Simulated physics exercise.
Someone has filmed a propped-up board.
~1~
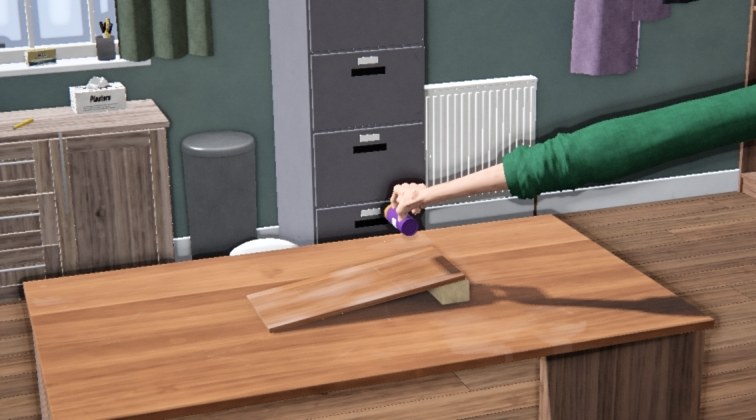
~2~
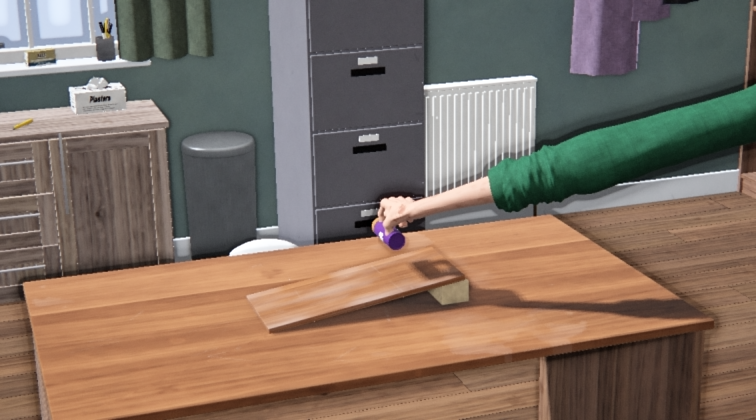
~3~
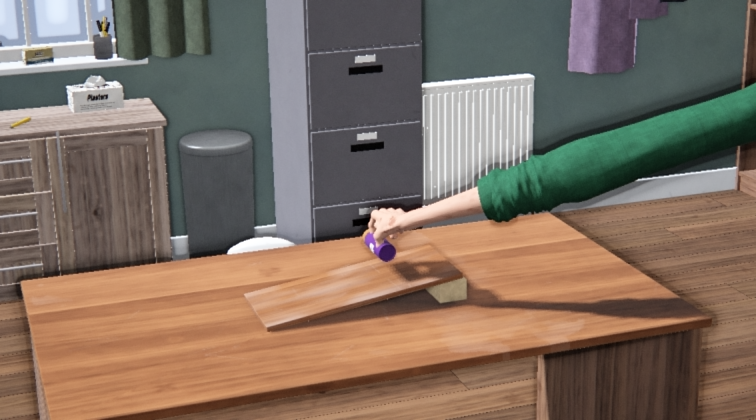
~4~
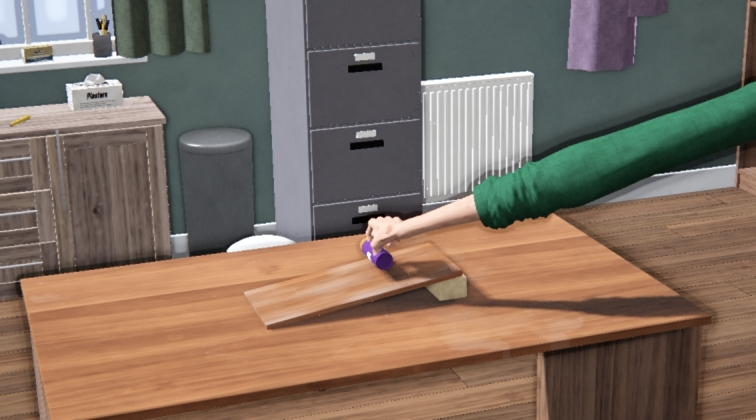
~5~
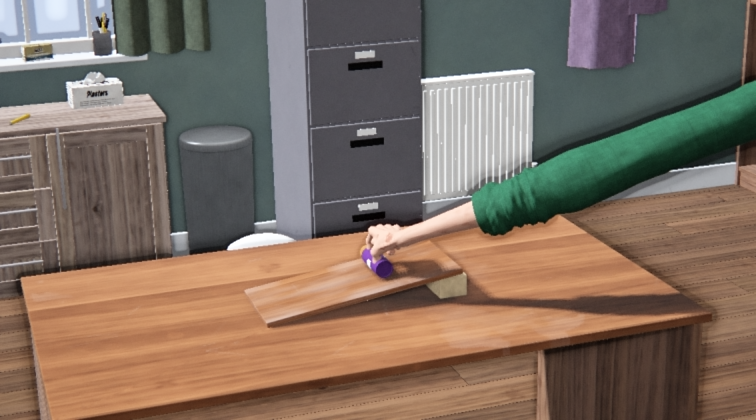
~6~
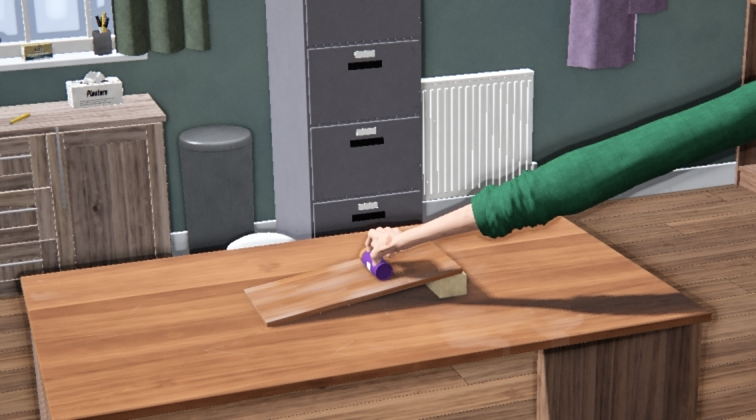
A hand in a green sleeve lowers a purple shaker onto a propped-up wooden board.
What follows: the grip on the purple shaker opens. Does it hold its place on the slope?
In the end the purple shaker goes downhill.
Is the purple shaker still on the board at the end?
The purple shaker comes off the board.
Then, 0.90 s later than the last frame, purple shaker moved well along near (289, 287).
Then, 1.40 s later than the last frame, purple shaker now off the board.
Then, 2.10 s later than the last frame, things are still on the move.
Then, 2.40 s later than the last frame, as before.
When it is over, off the board, purple shaker. The purple shaker slides or rolls down.
